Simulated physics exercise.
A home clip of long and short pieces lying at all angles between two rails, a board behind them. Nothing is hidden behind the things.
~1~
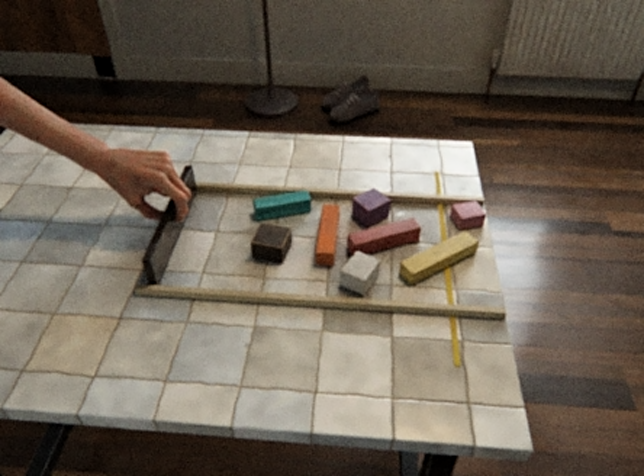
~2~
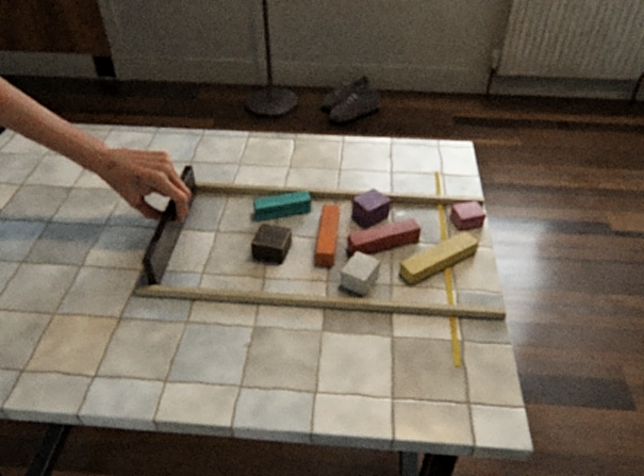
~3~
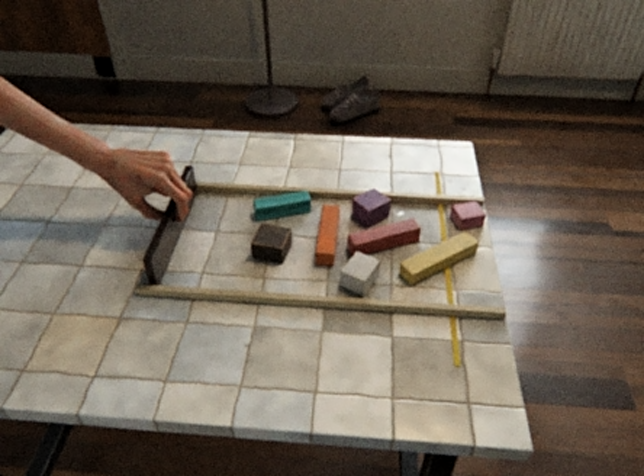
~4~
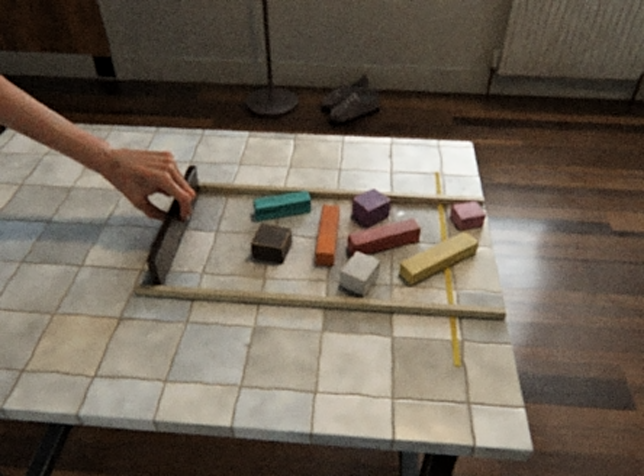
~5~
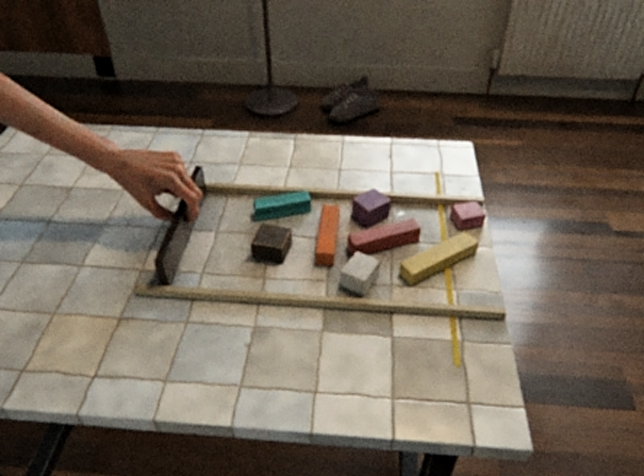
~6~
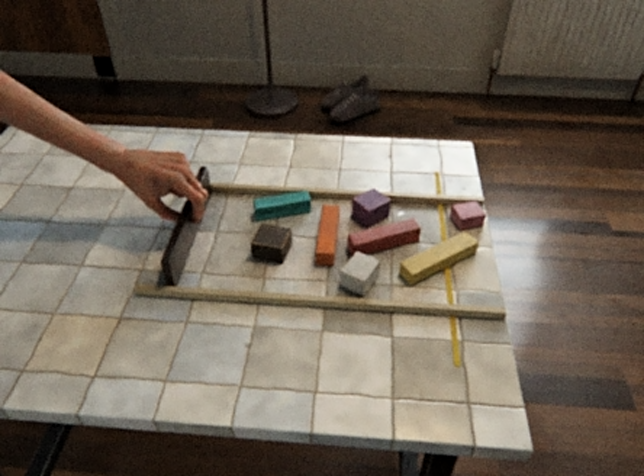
The clip shows colourful blocks lying between two rails on a tiled table, with a strip of yellow tape at the right, as a hand at the left slides a dark board slightly rightward while the blocks stay still.
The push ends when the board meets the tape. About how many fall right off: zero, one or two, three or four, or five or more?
Here the number that fall off is three or four.
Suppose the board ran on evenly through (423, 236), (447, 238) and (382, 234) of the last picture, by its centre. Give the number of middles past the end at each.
It would be 2, 4 and 0.
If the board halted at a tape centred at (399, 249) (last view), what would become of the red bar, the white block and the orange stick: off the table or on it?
The red bar is kept; the white block does not fall; the orange stick stays on.
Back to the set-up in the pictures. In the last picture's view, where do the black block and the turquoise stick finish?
The black block at (464, 253), the turquoise stick at (471, 213).
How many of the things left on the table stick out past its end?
That would be 2.
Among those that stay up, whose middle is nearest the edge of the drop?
It is the orange stick.
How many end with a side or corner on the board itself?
In contact: 3.
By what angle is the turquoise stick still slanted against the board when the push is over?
Roughly 60° out of line.
Soon after, none off yet; pink block at rest near (468, 215); yellow bar at rest near (439, 257); red bar at rest near (385, 237).
In the end, the number that fall off is three or four; gone, purple block, red bar, yellow bar and pink block.
